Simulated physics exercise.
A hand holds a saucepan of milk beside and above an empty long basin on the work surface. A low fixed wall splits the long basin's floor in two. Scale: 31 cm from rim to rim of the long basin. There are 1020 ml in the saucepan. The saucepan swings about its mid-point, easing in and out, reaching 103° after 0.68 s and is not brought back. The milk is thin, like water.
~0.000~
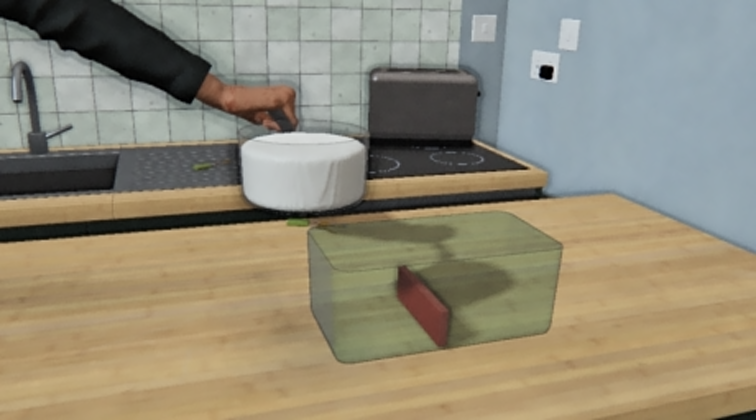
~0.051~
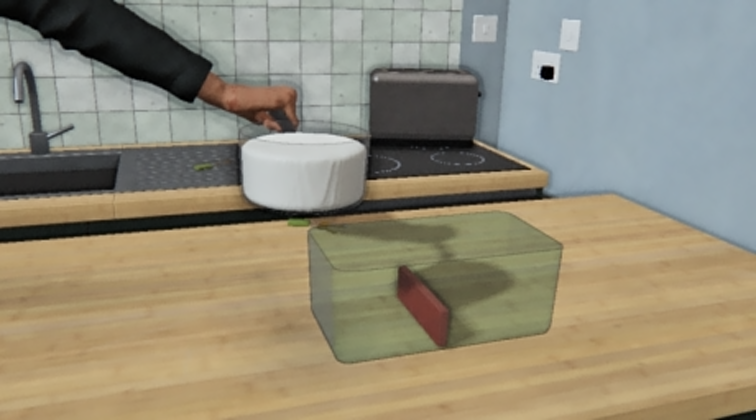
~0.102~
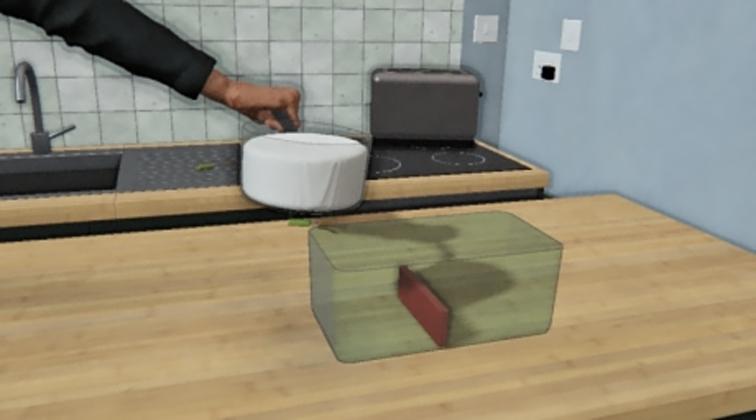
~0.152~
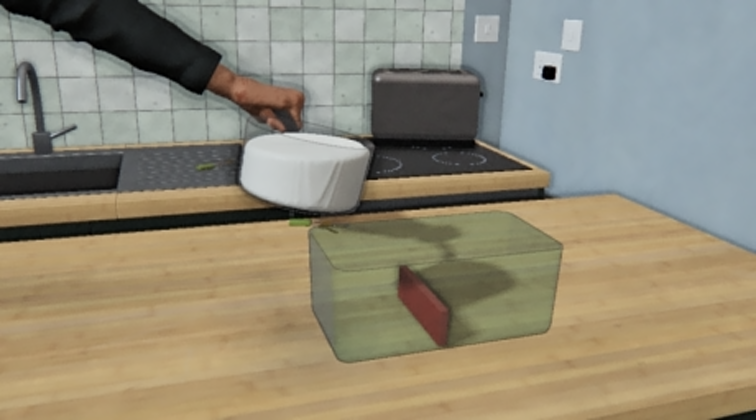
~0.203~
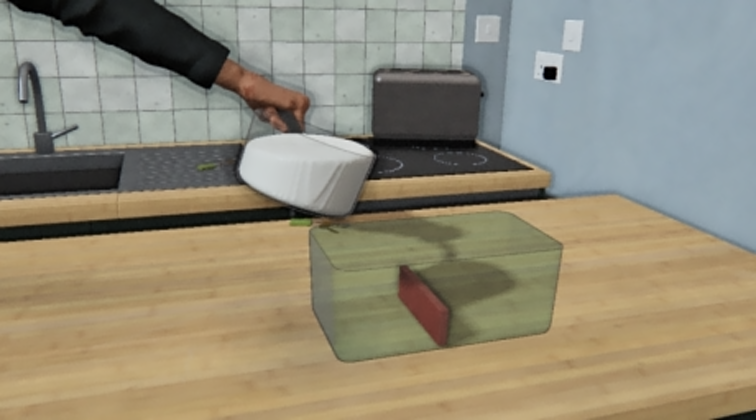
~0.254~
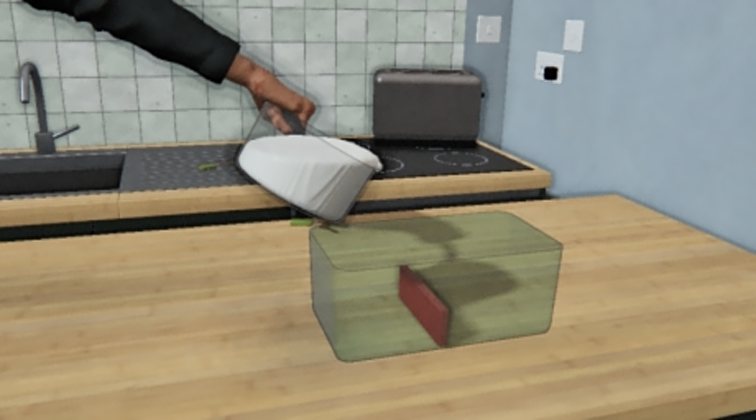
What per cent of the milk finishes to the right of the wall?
Roughly 15 per cent is past the wall.
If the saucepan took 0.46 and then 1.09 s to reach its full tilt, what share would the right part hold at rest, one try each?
First 10, then 25 per cent.
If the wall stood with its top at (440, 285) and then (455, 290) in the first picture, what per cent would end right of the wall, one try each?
In turn about 10 and 15 per cent.
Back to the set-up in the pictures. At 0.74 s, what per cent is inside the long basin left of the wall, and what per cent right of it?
Left about 78, right about 8.
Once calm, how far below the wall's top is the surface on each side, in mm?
Left about 8 mm, right about 44 mm.
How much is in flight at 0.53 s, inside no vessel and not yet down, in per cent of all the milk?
About 32 per cent.
After 0.53 s the tilt is 91° and 32 per cent is still to pour, 31 is left of the wall and 5 right of it.
After 0.74 s the tilt is 103° and 7 per cent is still to pour, 78 is left of the wall and 8 right of it.
After 0.95 s the tilt is 103° and 1 per cent is still to pour, 85 is left of the wall and 11 right of it.
After 1.18 s the tilt is 103° and 0 per cent is still to pour, 83 is left of the wall and 15 right of it.
In the end 83 per cent lies left of the wall, 15 right of it and 2 outside.
